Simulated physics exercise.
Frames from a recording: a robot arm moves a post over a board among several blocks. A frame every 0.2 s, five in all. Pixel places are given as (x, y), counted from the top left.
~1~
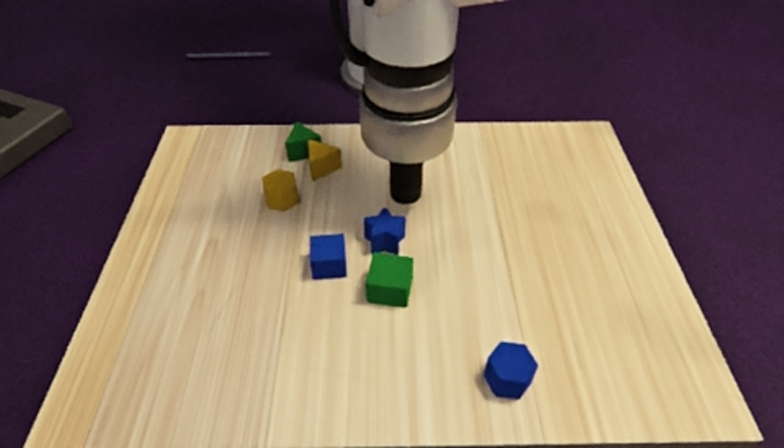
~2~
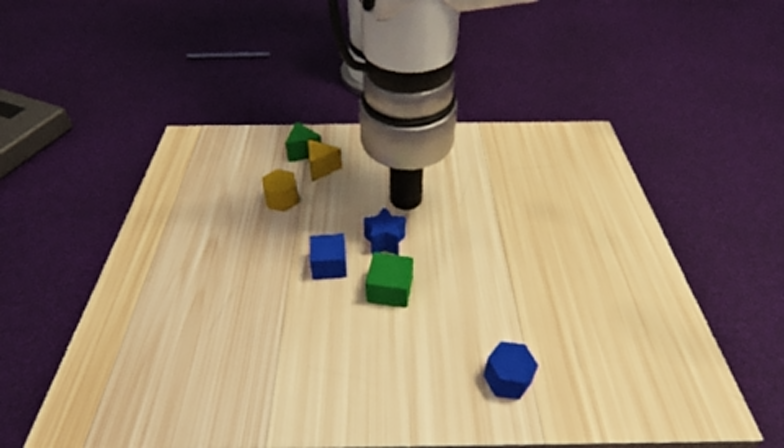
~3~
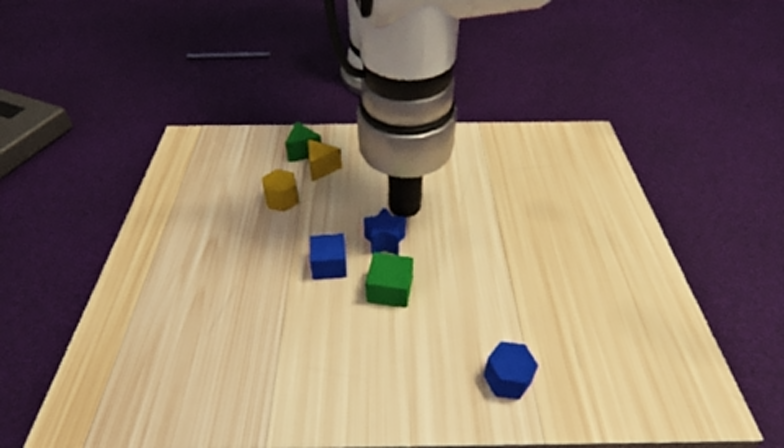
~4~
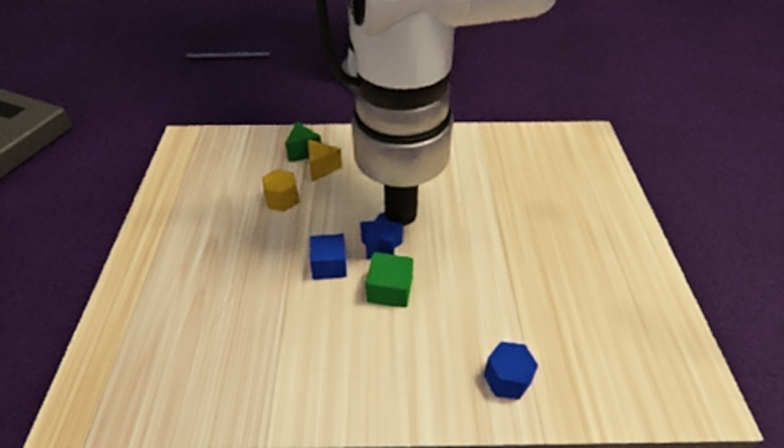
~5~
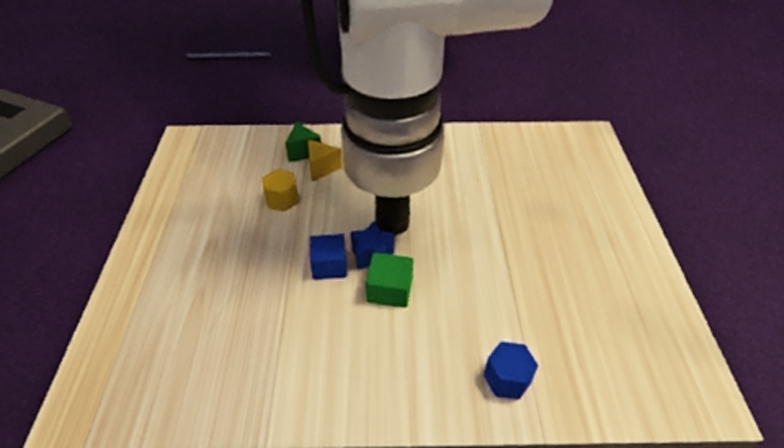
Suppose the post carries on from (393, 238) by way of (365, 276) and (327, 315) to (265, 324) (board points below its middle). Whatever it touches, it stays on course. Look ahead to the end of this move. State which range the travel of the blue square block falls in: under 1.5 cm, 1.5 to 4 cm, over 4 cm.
Long: Over 4 cm.
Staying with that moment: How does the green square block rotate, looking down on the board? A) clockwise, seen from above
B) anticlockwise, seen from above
Choice B: Anticlockwise, seen from above.
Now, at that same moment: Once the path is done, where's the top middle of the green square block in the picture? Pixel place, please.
At pixel (387, 290).
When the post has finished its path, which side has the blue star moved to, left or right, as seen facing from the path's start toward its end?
Sideways shift: Right.
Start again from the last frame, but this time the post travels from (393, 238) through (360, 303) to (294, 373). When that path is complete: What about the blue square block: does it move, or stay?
Shifted.
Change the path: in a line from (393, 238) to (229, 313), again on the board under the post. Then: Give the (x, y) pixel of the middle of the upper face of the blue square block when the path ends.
Its top centre is at about (152, 328).
What follows on the original path. One third of the way, post (364, 263); blue square block (299, 256); blue star (332, 268), turned 30° clockwise; green square block (387, 283), turned 40° anticlockwise.
Two thirds of the way, post (324, 303); blue square block (285, 256), turned 40° clockwise; blue star (292, 285), turned 75° clockwise; green square block (387, 290), turned 65° anticlockwise.
At the end, post (261, 311); blue square block (277, 251), turned 80° clockwise; blue star (254, 278), turned 125° clockwise; green square block (387, 290), turned 65° anticlockwise.
